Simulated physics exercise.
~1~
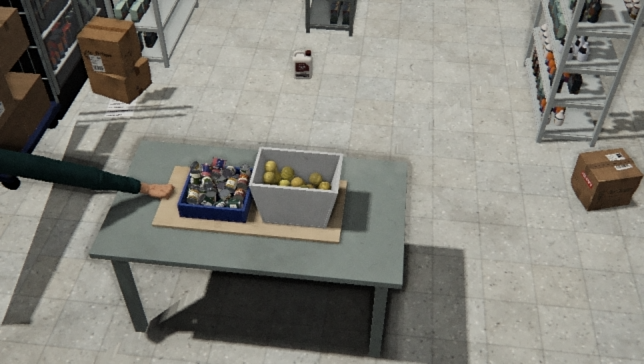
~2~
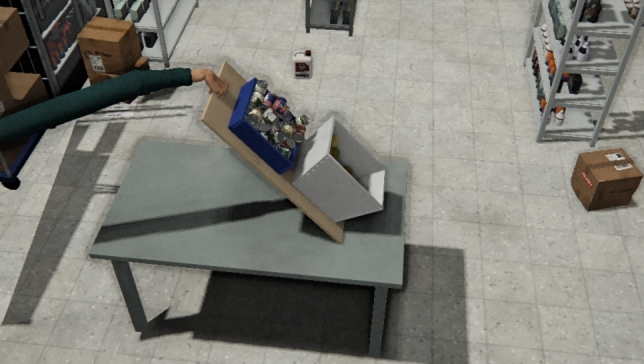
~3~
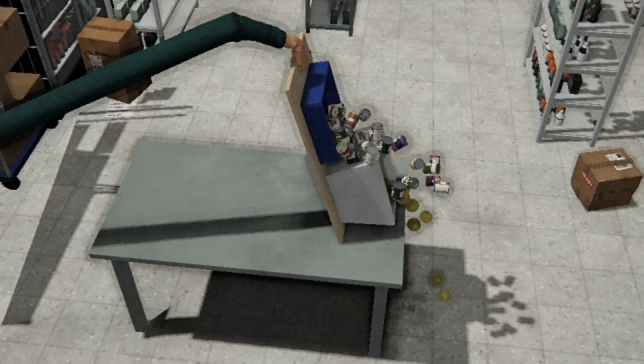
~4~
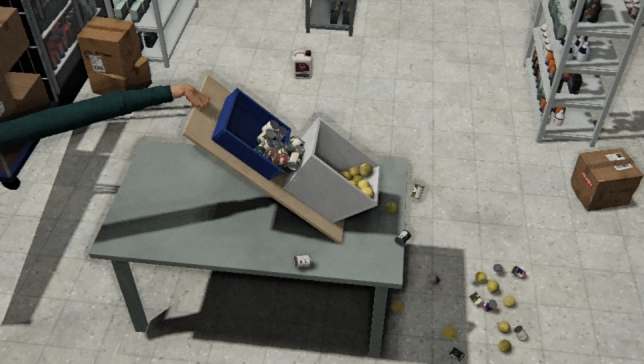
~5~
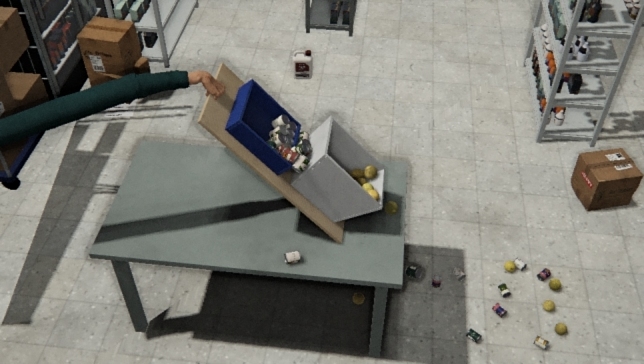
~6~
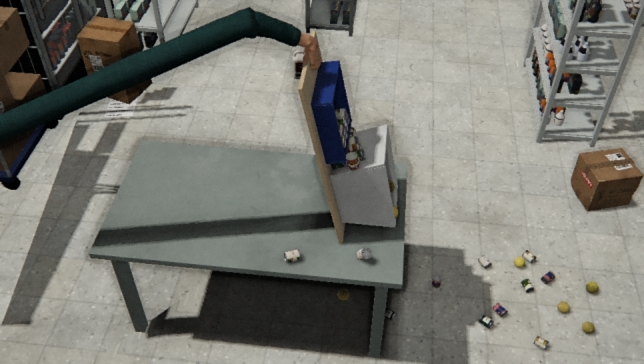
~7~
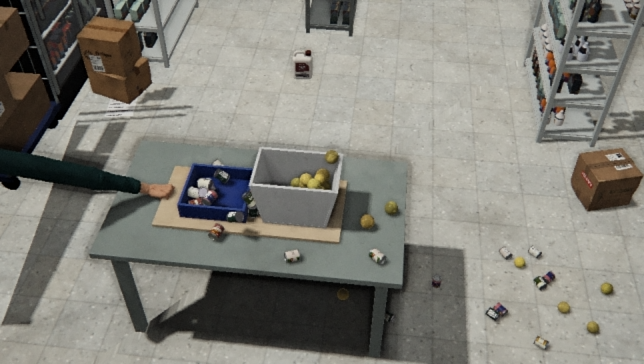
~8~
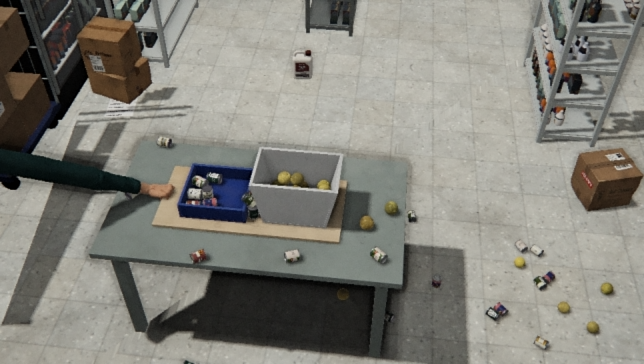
We see an arm tilt a board holding a blue crate of small tins and a white crate of yellow apples steeply rightward, spilling many onto the floor, then partly lower it, raise it again and set it flat, leaving a few tins and several apples in the crates.
